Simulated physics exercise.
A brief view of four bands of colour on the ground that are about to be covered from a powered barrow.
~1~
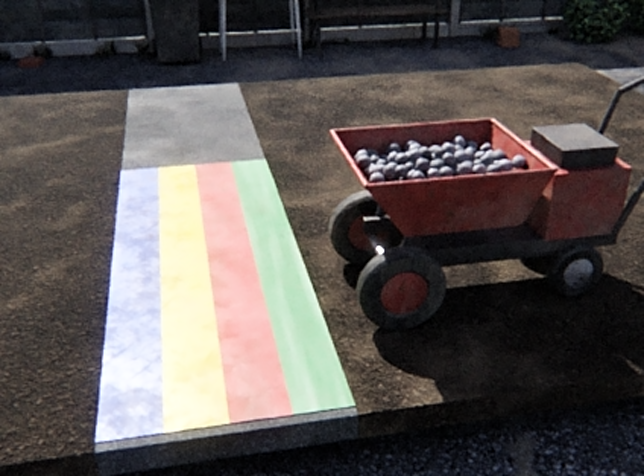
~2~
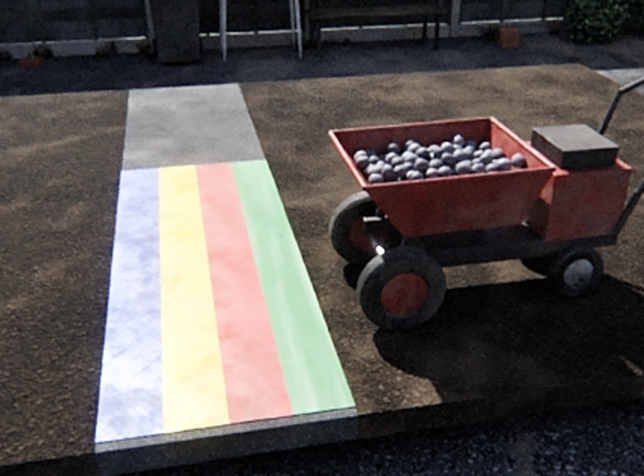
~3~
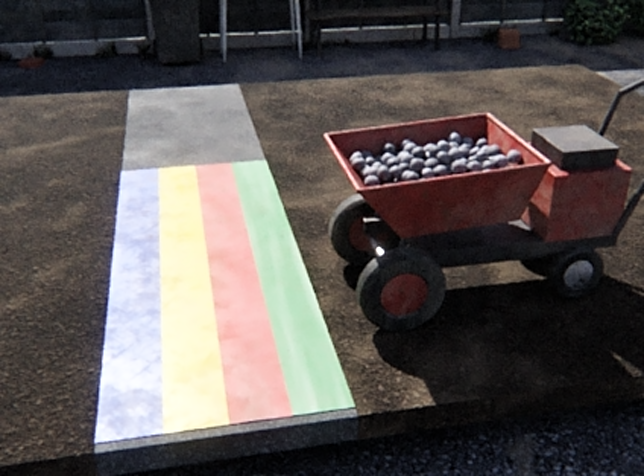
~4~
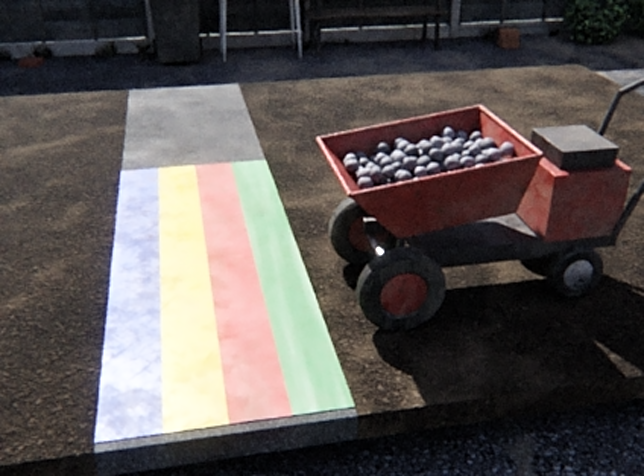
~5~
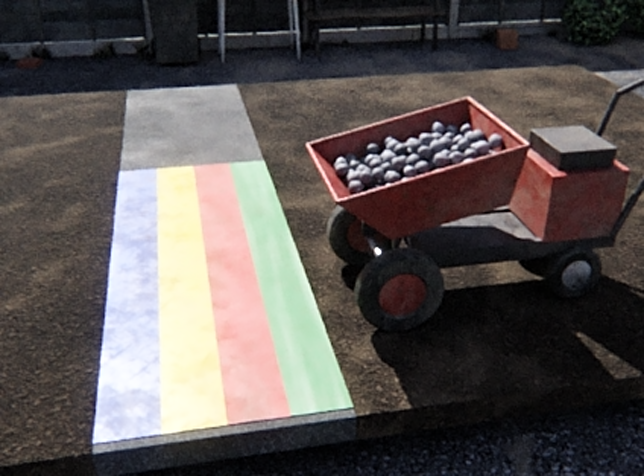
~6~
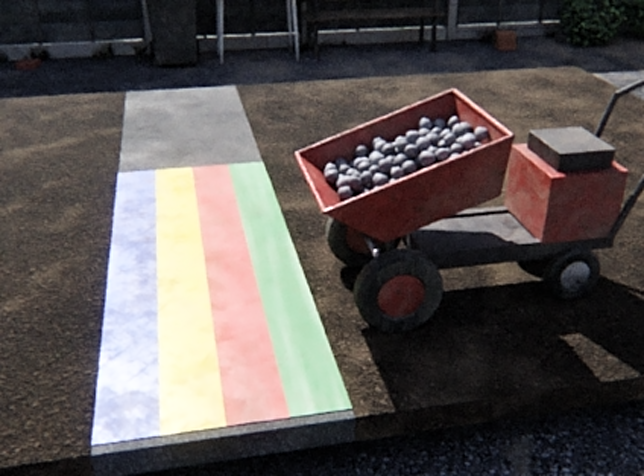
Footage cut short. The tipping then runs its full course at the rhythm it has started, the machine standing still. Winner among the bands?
Winner: Red.
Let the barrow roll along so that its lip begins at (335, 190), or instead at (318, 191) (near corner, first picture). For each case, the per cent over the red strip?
That works out to 20 per cent for the first position and 10 per cent for the second.
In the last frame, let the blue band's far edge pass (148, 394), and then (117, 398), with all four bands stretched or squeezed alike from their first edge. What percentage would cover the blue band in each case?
First case 10 per cent, second case 10 per cent.
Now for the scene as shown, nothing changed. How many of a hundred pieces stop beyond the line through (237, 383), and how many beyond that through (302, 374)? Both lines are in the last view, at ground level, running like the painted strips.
Result, first then second: 40 %, 70 %.
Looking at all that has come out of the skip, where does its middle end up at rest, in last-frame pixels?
About pixel (216, 305).
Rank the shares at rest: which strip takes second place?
The strip in yellow is second.
Just after the last frame, skip tipped steeply; every one in the skip.
A moment on, skip tipped right over; the larger part in the skip; roughly a quarter over the red strip; about a tenth over the yellow strip.
Further on, skip tipped right over; roughly a third in the skip; just a few over the green strip; roughly a third over the red strip; roughly a quarter over the yellow strip; about a tenth over the blue strip; just a few off the paint.
When it is over, skip tipped right over; roughly a third in the skip; just a few over the green strip; roughly a third over the red strip; roughly a quarter over the yellow strip; about a tenth over the blue strip; just a few off the paint.
